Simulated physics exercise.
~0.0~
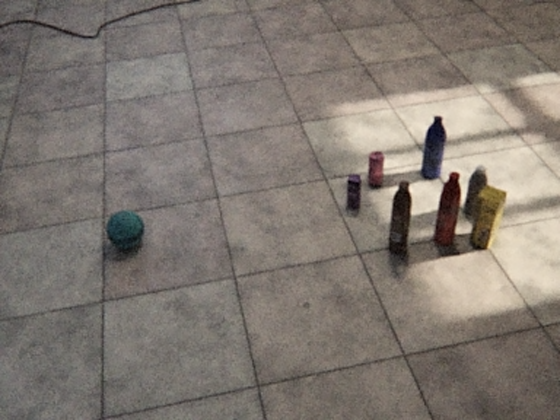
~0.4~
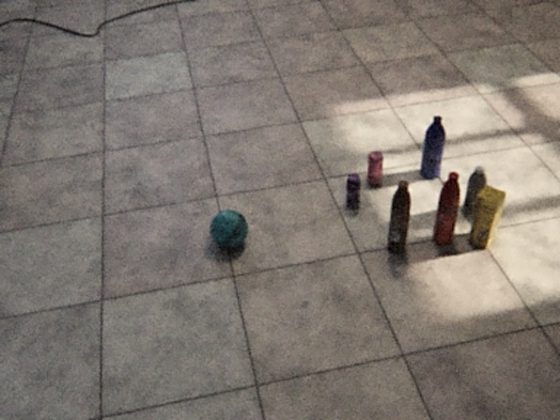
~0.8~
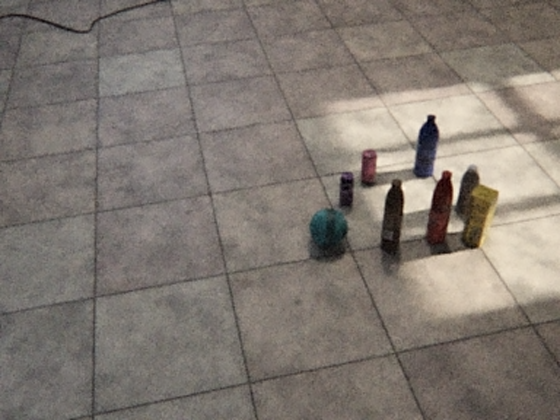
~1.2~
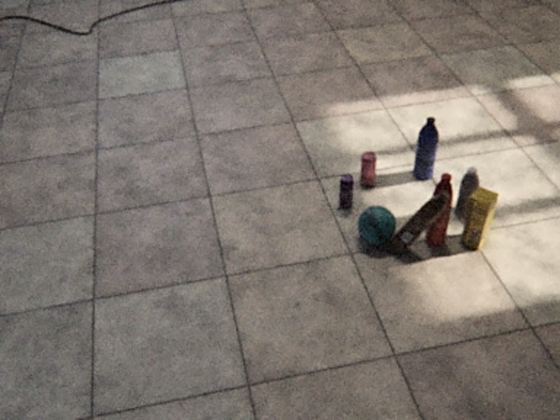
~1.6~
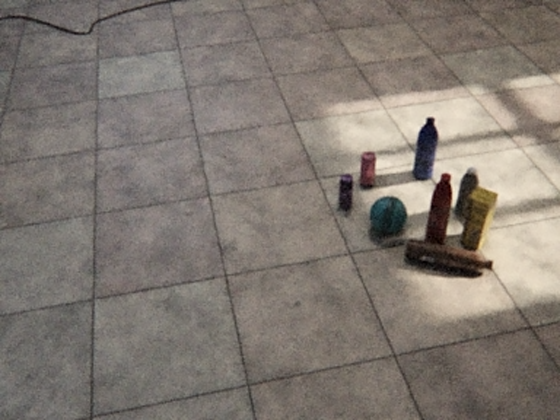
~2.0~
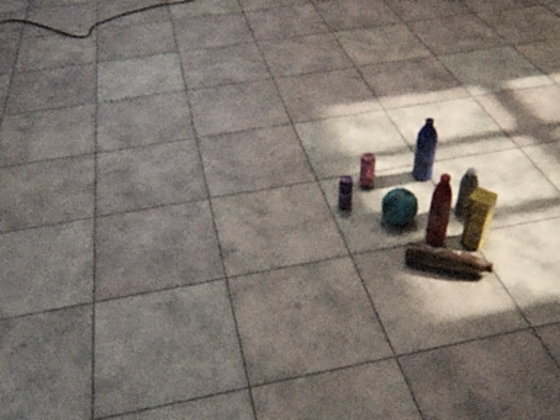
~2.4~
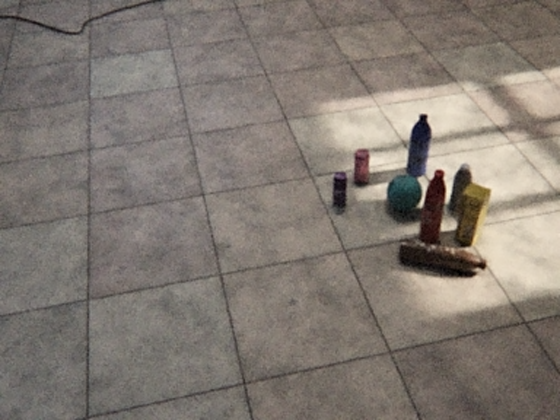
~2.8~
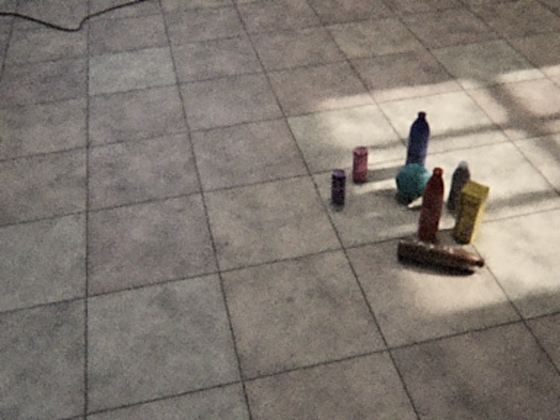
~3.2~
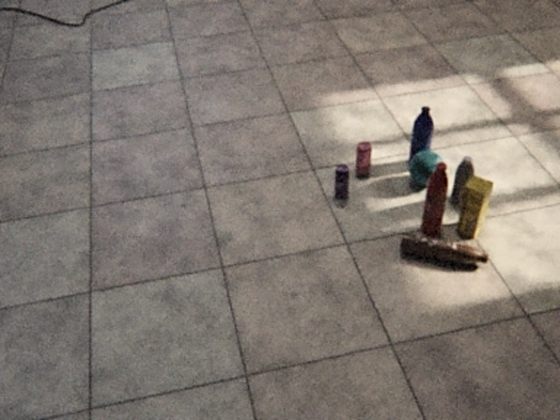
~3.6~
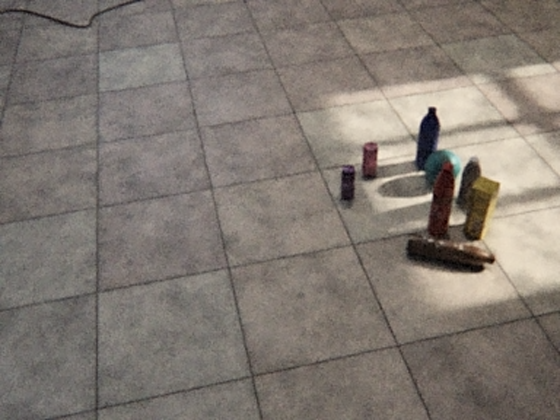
The footage shows a turquoise ball rolling right across a tiled floor into a group of bottles, cans and a yellow carton, knocking the brown bottle onto its side. The ball then rolls on behind the red bottle, while the other objects remain standing.
